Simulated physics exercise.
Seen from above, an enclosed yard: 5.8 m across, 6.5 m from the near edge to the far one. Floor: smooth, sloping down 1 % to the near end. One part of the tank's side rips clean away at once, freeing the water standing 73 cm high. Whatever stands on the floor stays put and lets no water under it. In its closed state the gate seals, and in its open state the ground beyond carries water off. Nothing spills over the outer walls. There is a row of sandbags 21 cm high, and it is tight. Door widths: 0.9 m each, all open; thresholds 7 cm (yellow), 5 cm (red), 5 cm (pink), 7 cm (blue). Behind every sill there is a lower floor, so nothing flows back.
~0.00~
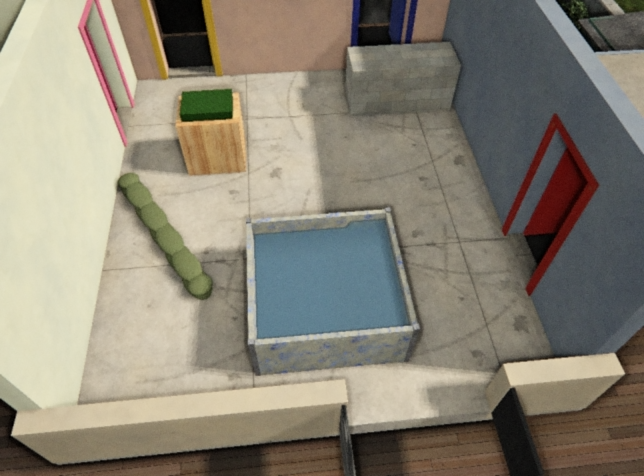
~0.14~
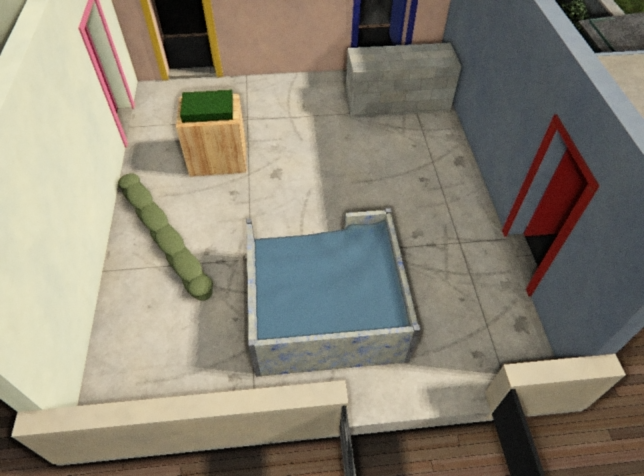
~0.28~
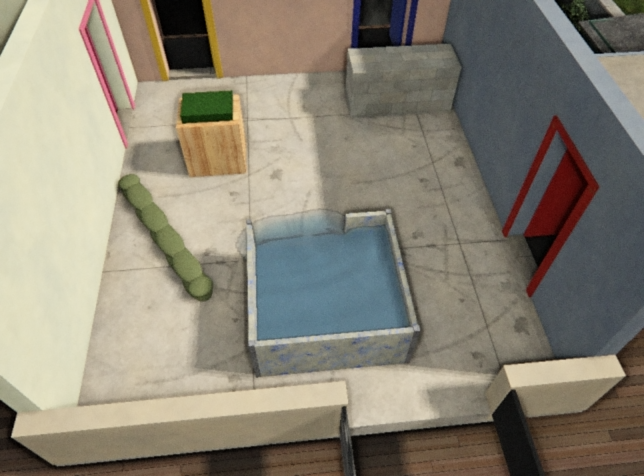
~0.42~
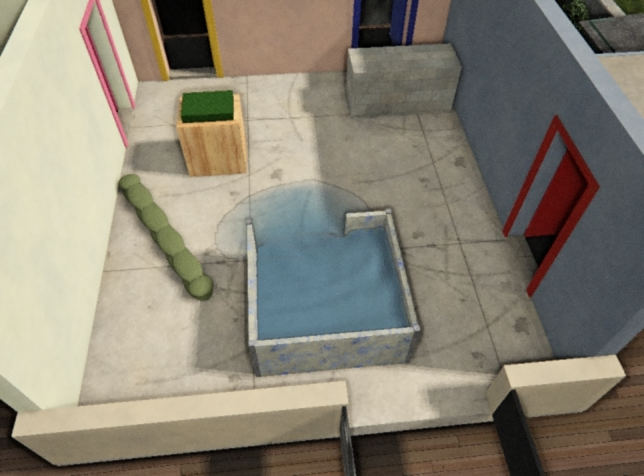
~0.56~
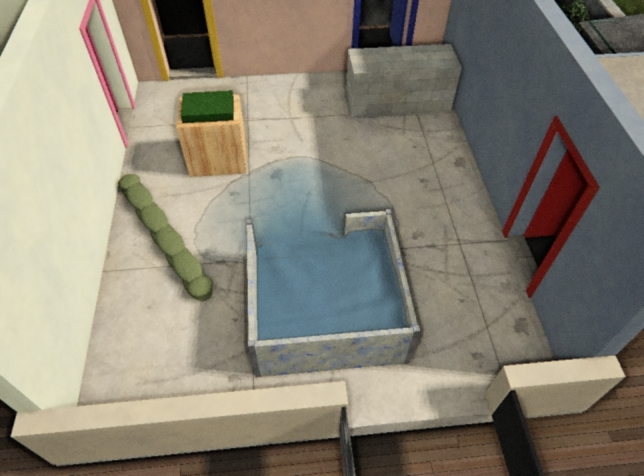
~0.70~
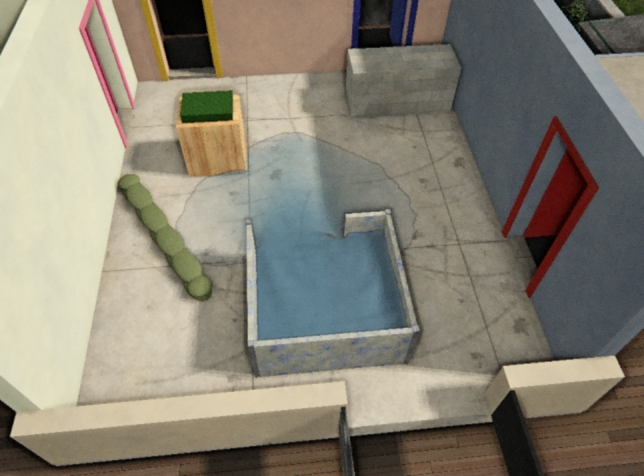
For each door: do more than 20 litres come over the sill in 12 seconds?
My prediction: At the yellow door the inflow will break the limit, at the red door the inflow will remain within the limit, at the pink door the inflow will break the limit, at the blue door the inflow will break the limit.
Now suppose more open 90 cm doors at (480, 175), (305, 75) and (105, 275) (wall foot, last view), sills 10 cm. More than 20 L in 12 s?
Note, doorways in listed order: Stays short, goes beyond, stays short.
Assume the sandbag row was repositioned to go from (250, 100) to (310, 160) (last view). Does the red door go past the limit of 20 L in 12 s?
Limit check - red: Pass, within.
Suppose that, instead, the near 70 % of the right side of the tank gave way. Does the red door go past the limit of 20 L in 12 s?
Measured against that limit, the red door goes beyond it.
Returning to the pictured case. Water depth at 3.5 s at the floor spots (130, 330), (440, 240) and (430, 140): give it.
Roughly 0, 0, 6 cm.
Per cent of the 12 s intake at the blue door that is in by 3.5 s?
Roughly 5%.
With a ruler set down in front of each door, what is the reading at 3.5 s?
Door by door in cm, yellow shows 12, red shows 0, pink shows 7, blue shows 8.
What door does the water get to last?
Door: Red.
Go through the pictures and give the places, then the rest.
In the first frame, still water, 73 cm deep, in the tank at (326, 274).
In the second frame, the front is at a hidden place, 0.7 m from the gap on the tank's far side; 0.2 m2 of floor is under water; 73 cm left at the back of the tank.
In the third frame, water pours out on the tank's far side and has run 0.9 m, to a hidden place; typically 11 cm deep outside, 73 cm at the tank's back.
In the fourth frame, water pours out on the tank's far side and has run 1.4 m, to (316, 184); typically 8 cm deep outside, 67 cm at the tank's back.
In the fifth frame, water pours out on the tank's far side and has run 1.9 m, to (309, 161); typically 6 cm deep outside, 62 cm at the tank's back.
In the sixth frame, water pours out on the tank's far side and has run 2.5 m, to (302, 136); typically 5 cm deep outside, 64 cm at the tank's back.
After 1.4 s water covers 35 % of the floor and is deepest (36 cm) near (235, 179); yellow door not reached, red door not reached, pink door not reached, blue door not reached.
After 2.2 s water covers 45 % of the floor and is deepest (30 cm) near (283, 80); yellow door 8 cm at the sill, 0 L in, red door not reached, pink door 8 cm at the sill, 0 L in, blue door 5 cm at the sill, 0 L in.
After 3.5 s water covers 60 % of the floor and is deepest (23 cm) near (436, 83); yellow door 12 cm at the sill, 3 L in, red door not reached, pink door 7 cm at the sill, 6 L in, blue door 8 cm at the sill, 3 L in.
After 7.0 s water covers 85 % of the floor and is deepest (12 cm) near (370, 87); yellow door 7 cm at the sill, 45 L in, red door 3 cm at the sill, 0 L in, pink door 10 cm at the sill, 61 L in, blue door 11 cm at the sill, 47 L in.
After 12.0 s water covers 95 % of the floor and is deepest (11 cm) near (538, 387); yellow door 5 cm at the sill, 48 L in, red door 5 cm at the sill, 0 L in, pink door 6 cm at the sill, 93 L in, blue door 5 cm at the sill, 60 L in.
